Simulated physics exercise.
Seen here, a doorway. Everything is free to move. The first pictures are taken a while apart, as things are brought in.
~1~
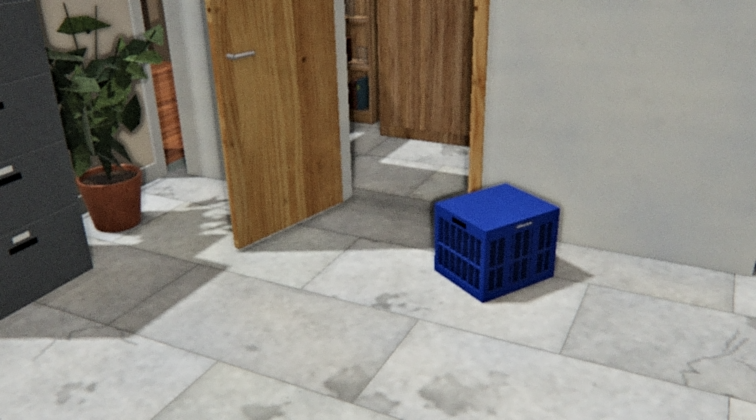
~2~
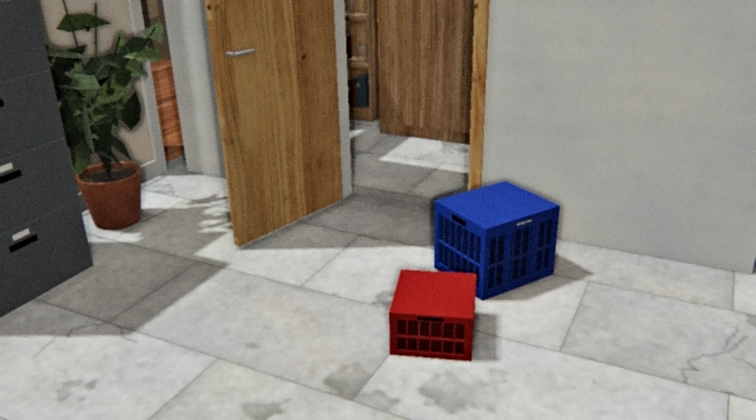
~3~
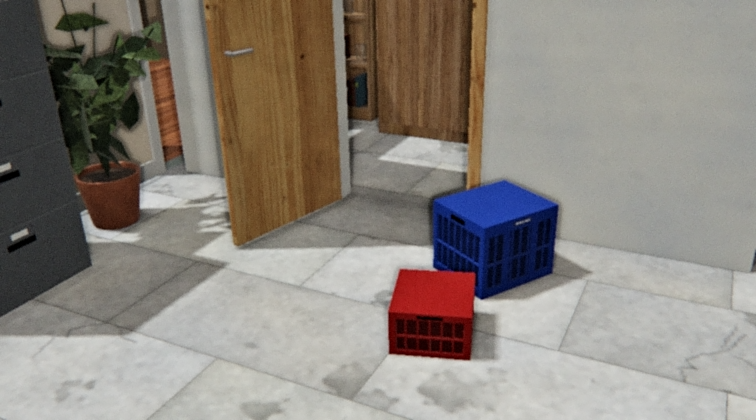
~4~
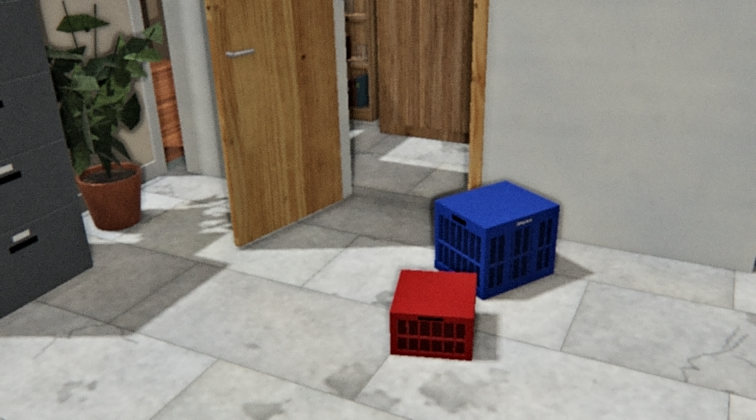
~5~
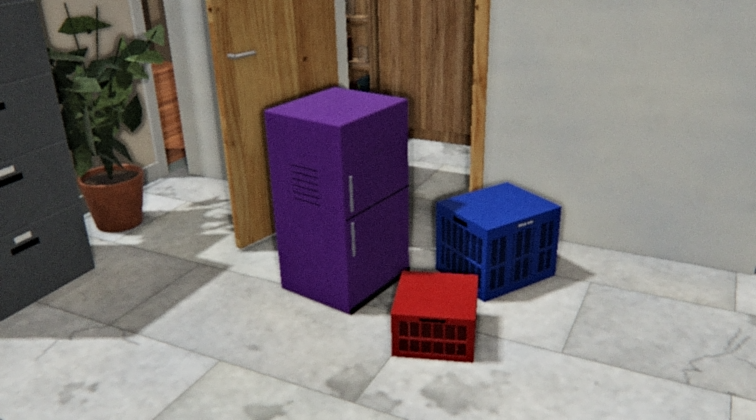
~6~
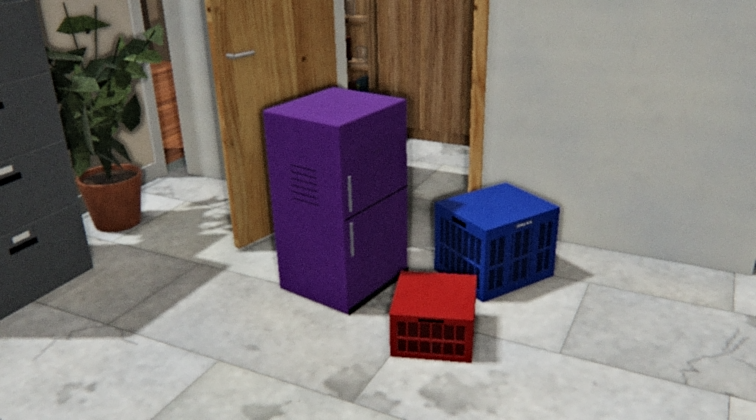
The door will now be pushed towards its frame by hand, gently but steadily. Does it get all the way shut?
As it turns out, it jams.
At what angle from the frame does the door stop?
About 70°.
Then, 0.30 s past the last view, open by 98°.
Then, 0.50 s past the last view, open by 87°.
Then, 0.60 s past the last view, open by 80°.
Then, 0.80 s past the last view, open by 71°.
Finally, open by 70°; all 3 still in place. Final places as the last picture's camera would see them, purple appliance near (343, 198).
